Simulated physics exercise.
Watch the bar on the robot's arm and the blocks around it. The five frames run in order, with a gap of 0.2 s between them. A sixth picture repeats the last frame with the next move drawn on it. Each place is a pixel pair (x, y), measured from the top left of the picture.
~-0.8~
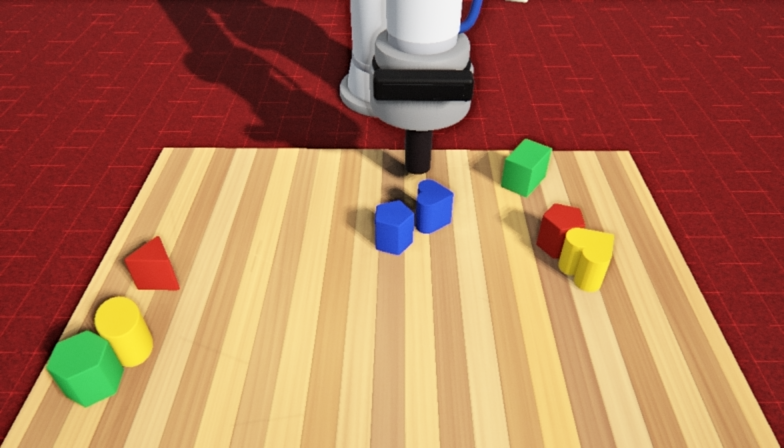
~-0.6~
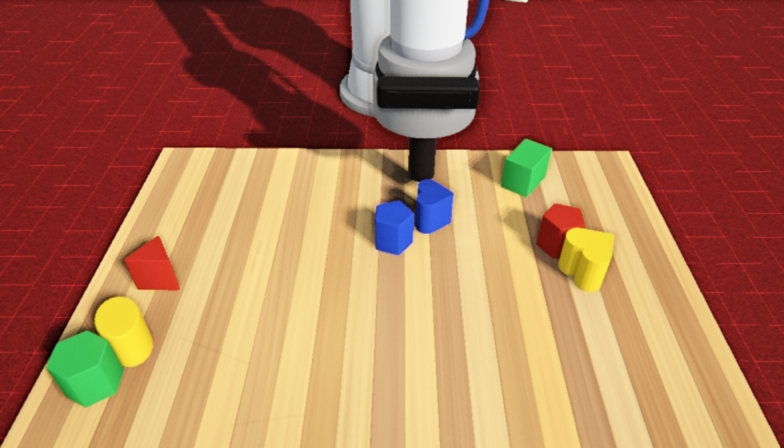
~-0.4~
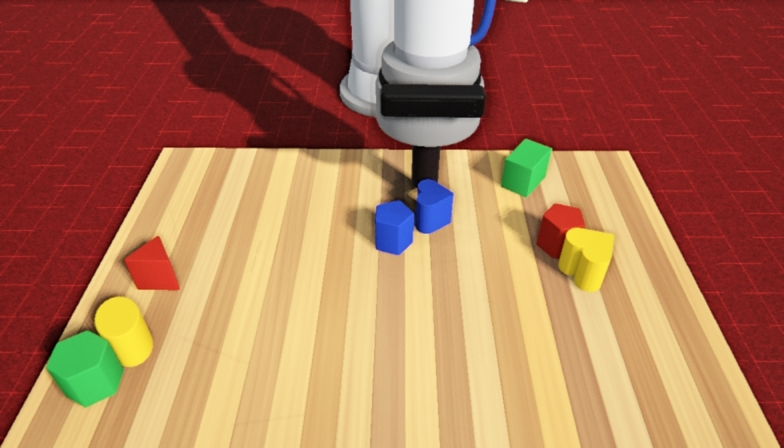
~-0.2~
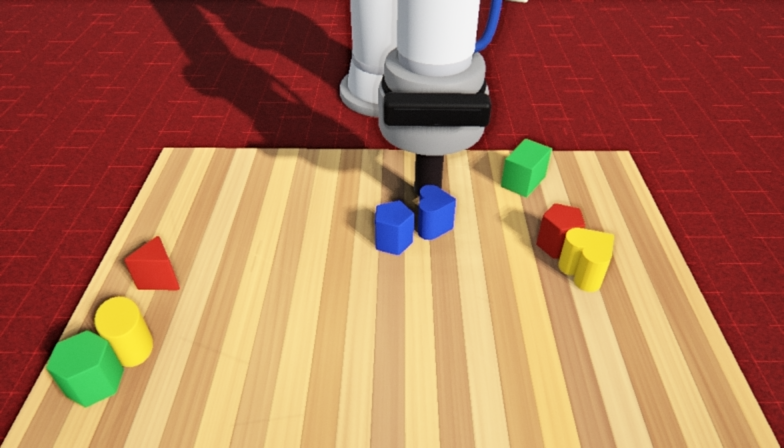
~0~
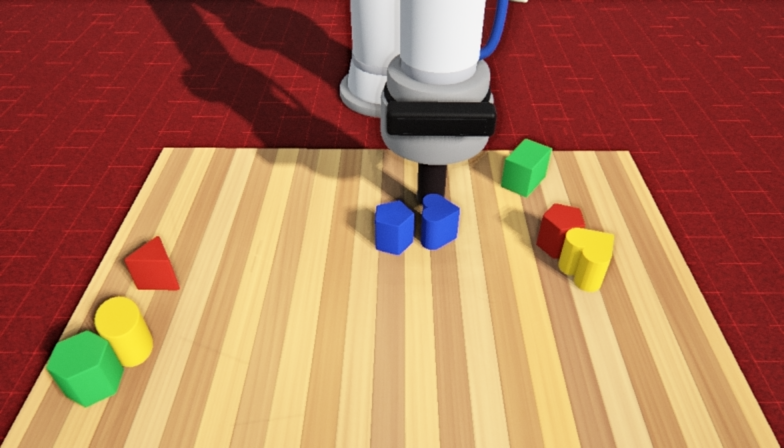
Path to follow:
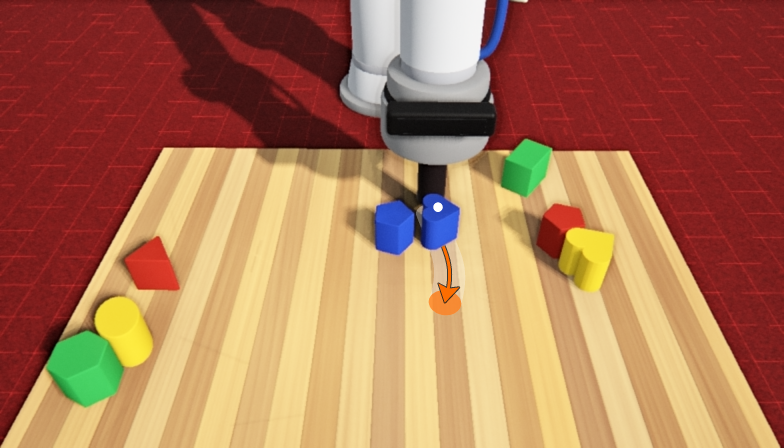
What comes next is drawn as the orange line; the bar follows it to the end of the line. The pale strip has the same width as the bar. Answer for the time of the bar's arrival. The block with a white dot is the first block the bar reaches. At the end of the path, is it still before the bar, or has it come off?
It stays ahead.
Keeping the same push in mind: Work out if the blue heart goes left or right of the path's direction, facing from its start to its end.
Shifted left.
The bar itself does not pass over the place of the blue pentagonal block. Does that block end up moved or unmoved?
That block stays in place.
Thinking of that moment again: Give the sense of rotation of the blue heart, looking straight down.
The sense of turning is anti-clockwise.
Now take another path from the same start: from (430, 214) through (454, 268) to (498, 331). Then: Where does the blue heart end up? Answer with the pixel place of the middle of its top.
Put as a pixel place, it's (473, 321).
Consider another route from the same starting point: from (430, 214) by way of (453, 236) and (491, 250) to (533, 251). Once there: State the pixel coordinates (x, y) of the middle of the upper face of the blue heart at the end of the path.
I predict (453, 235).
The drawn path runs from (430, 214) over (446, 254) to (445, 302); the dot is on the blue heart.
The first path, step by step. One third of the way, bar at (442, 225); blue heart at (450, 236).
Two thirds of the way, bar at (451, 255); blue heart at (461, 268).
At the end, bar at (446, 288); blue pentagonal block not moved; blue heart at (471, 300), turned 35° anticlockwise.
